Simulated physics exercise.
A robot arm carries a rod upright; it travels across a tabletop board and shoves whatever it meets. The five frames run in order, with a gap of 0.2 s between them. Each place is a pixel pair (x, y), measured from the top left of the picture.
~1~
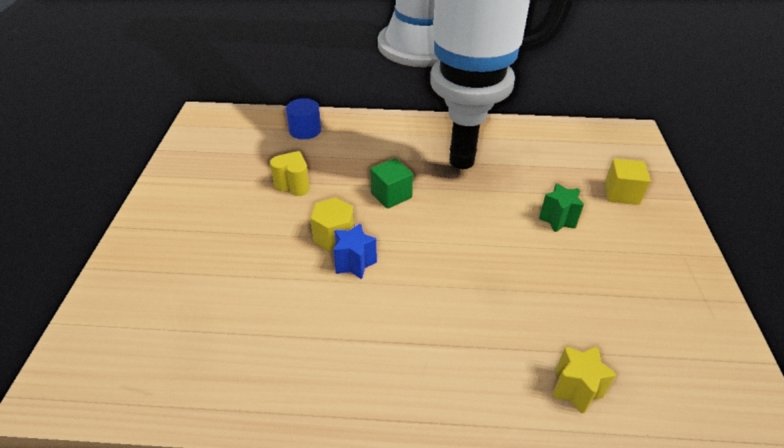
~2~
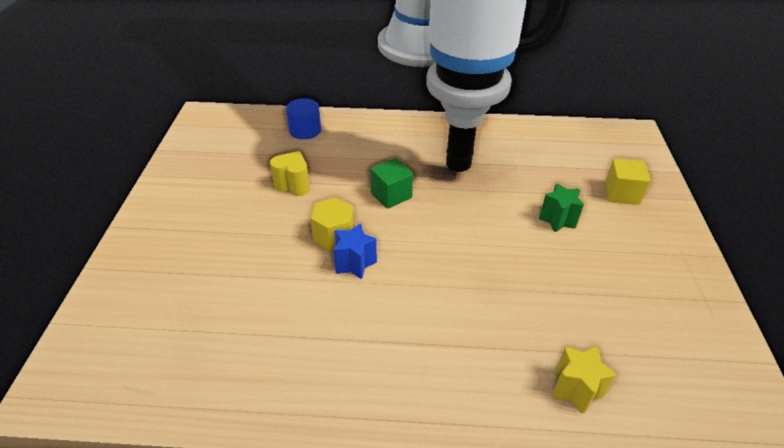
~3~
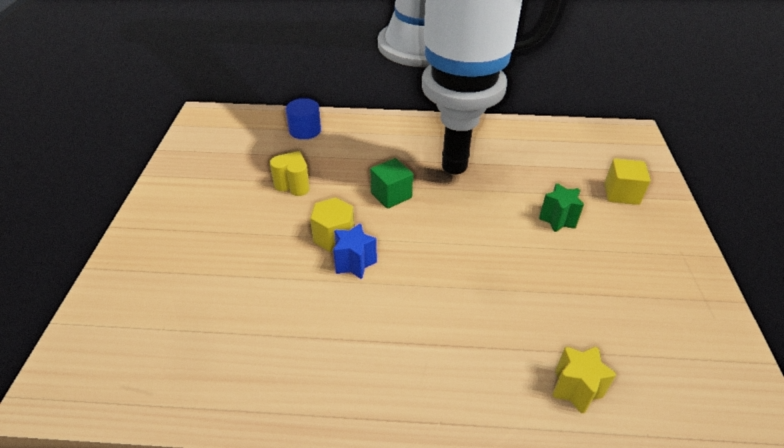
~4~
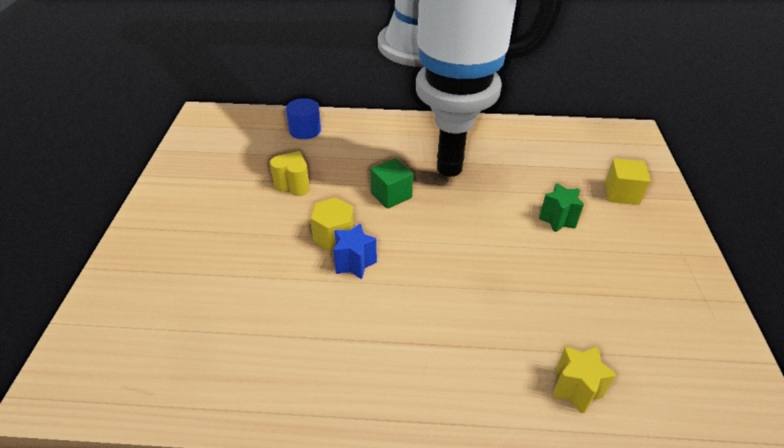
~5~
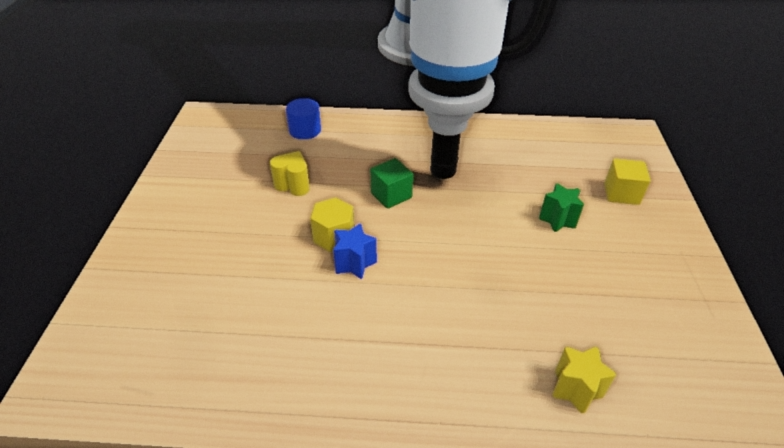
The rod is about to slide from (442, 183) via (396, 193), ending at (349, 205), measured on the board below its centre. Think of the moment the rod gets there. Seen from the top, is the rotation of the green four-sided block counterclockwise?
I'd say no.
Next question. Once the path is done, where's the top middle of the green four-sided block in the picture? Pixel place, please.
I'd say the green four-sided block ends with its top centre at (317, 181).
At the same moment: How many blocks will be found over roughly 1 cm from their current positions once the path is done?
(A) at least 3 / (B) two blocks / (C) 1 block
I choose C.
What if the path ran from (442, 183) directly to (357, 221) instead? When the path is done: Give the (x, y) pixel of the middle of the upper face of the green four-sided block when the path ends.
At roughly (353, 173).
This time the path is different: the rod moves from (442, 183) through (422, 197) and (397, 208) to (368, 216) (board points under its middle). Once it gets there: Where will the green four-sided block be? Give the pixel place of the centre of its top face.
Close to (359, 173).
The first path, step by step. One third of the way, rod at (411, 178); green four-sided block at (383, 172).
Two thirds of the way, rod at (380, 186); green four-sided block at (349, 176), turned 15° clockwise.
At the end, rod at (348, 194); yellow hexagon in place; green four-sided block at (317, 181), turned 40° clockwise.
